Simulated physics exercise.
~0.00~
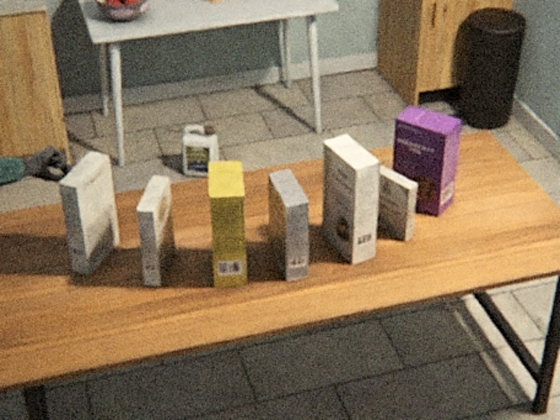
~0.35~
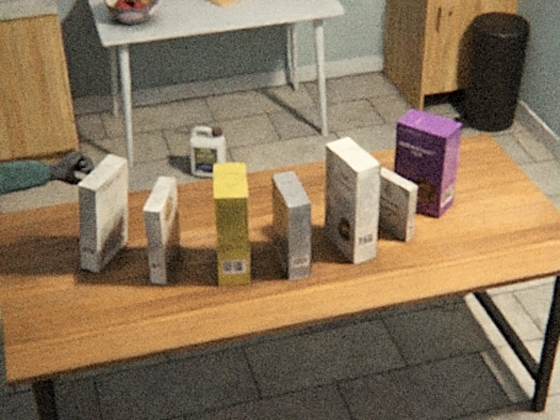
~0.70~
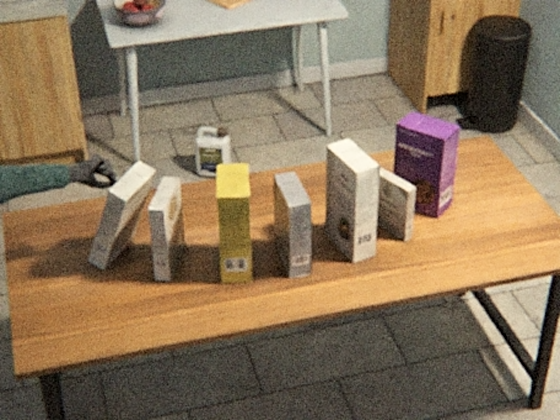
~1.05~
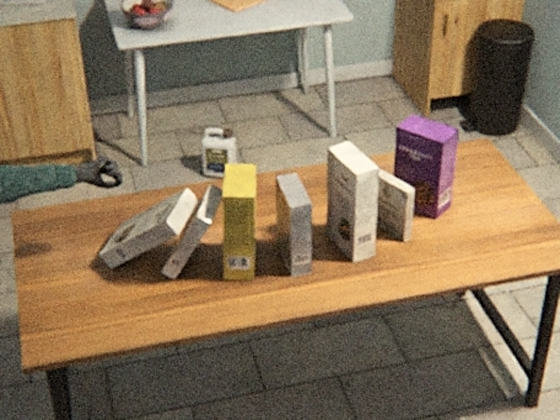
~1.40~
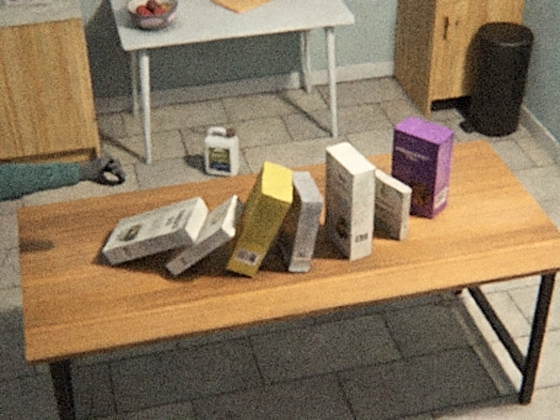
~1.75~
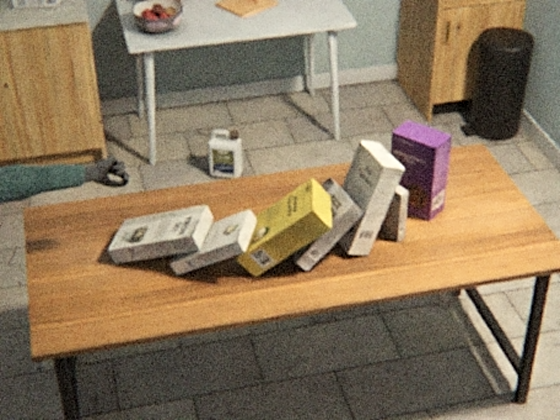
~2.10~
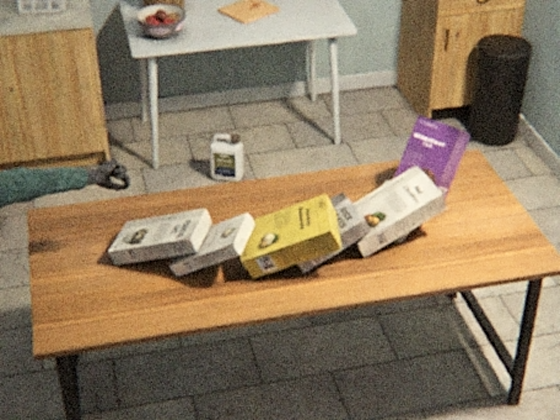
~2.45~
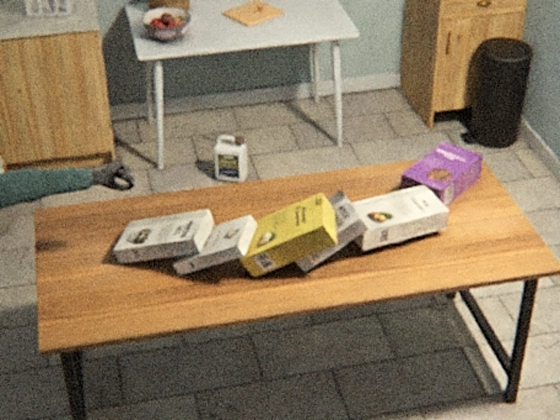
Row of upright boxes toppling left to right like dominoes after a gloved hand tips the first, the purple one falling last.
